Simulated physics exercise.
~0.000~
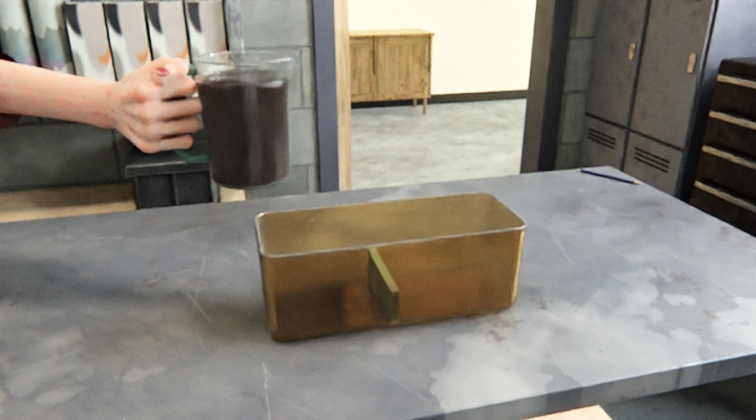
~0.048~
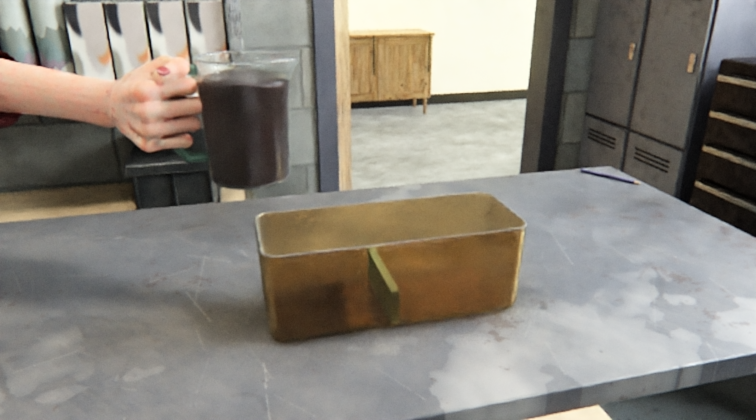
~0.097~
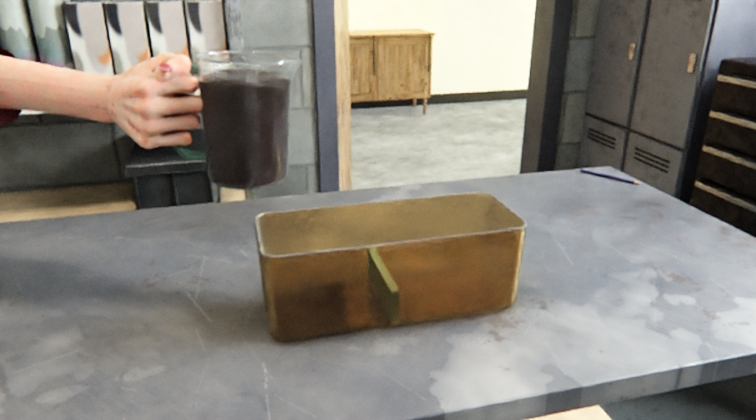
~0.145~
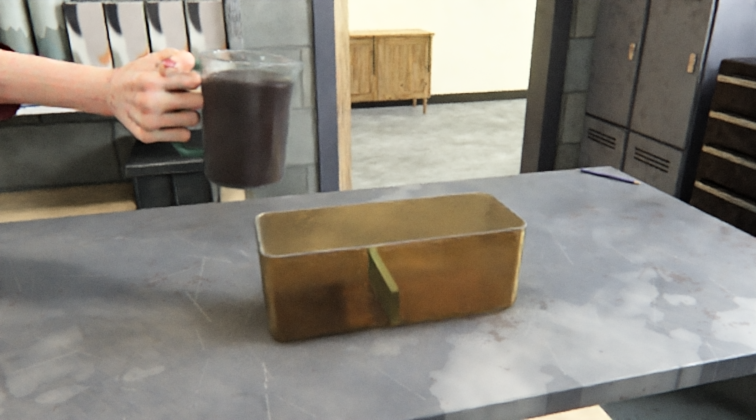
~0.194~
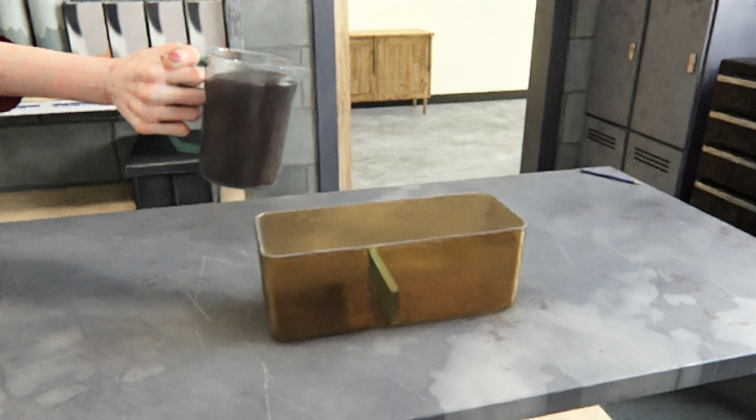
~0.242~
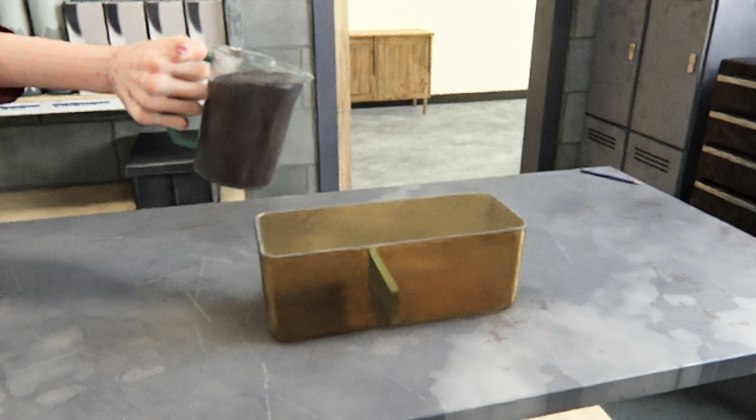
The clip shows a hand holding a clear jug of dark liquid above and to the left of an empty long basin on a grey table, first keeping it nearly upright, then smoothly tilting it slightly to the right.
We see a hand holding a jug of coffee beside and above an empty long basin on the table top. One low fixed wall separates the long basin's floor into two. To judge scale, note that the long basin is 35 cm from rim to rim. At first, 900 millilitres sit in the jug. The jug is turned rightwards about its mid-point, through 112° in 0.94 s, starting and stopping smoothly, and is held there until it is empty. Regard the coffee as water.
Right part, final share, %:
24 %.
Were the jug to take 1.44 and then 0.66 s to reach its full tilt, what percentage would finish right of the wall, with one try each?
Result: 40 per cent, then 15 per cent.
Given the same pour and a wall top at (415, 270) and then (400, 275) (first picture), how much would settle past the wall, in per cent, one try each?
The first gives near 10 per cent and the second near 15 per cent.
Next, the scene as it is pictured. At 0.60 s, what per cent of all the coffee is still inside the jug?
78 %.
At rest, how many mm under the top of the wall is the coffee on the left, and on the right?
Noted: Left near 20 mm, right near 42 mm.
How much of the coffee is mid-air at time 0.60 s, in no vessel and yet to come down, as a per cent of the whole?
Some 18 per cent, I reckon.
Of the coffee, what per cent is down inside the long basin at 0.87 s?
56 per cent or thereabouts.
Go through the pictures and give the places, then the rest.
The first picture shows tilt 0°; pouring edge (298, 57); surface from (199, 78) to (286, 74); the long basin's rim runs from (258, 236) to (507, 209); the wall's top is at (382, 269).
The second picture shows tilt 1°; pouring edge (299, 57); surface from (199, 78) to (287, 75).
The third picture shows tilt 3°; pouring edge (301, 60); surface from (202, 76) to (289, 75).
The fourth picture shows tilt 6°; pouring edge (304, 63); surface from (204, 76) to (291, 76).
The fifth picture shows tilt 11°; pouring edge (309, 69); surface from (207, 79) to (295, 77).
The sixth picture shows tilt 17°; pouring edge (314, 75); surface from (208, 89) to (302, 78).
Then, 0.60 s in, the tilt is 80° and 77 per cent is still to pour, 2 is left of the wall and 2 right of it.
Then, 0.87 s in, the tilt is 110° and 23 per cent is still to pour, 34 is left of the wall and 21 right of it.
Then, 1.14 s in, the tilt is 112° and 1 per cent is still to pour, 68 is left of the wall and 23 right of it.
Then, 1.44 s in, the tilt is 112° and 0 per cent is still to pour, 72 is left of the wall and 24 right of it.
Finally, 72 per cent lies left of the wall, 24 right of it and 4 outside.
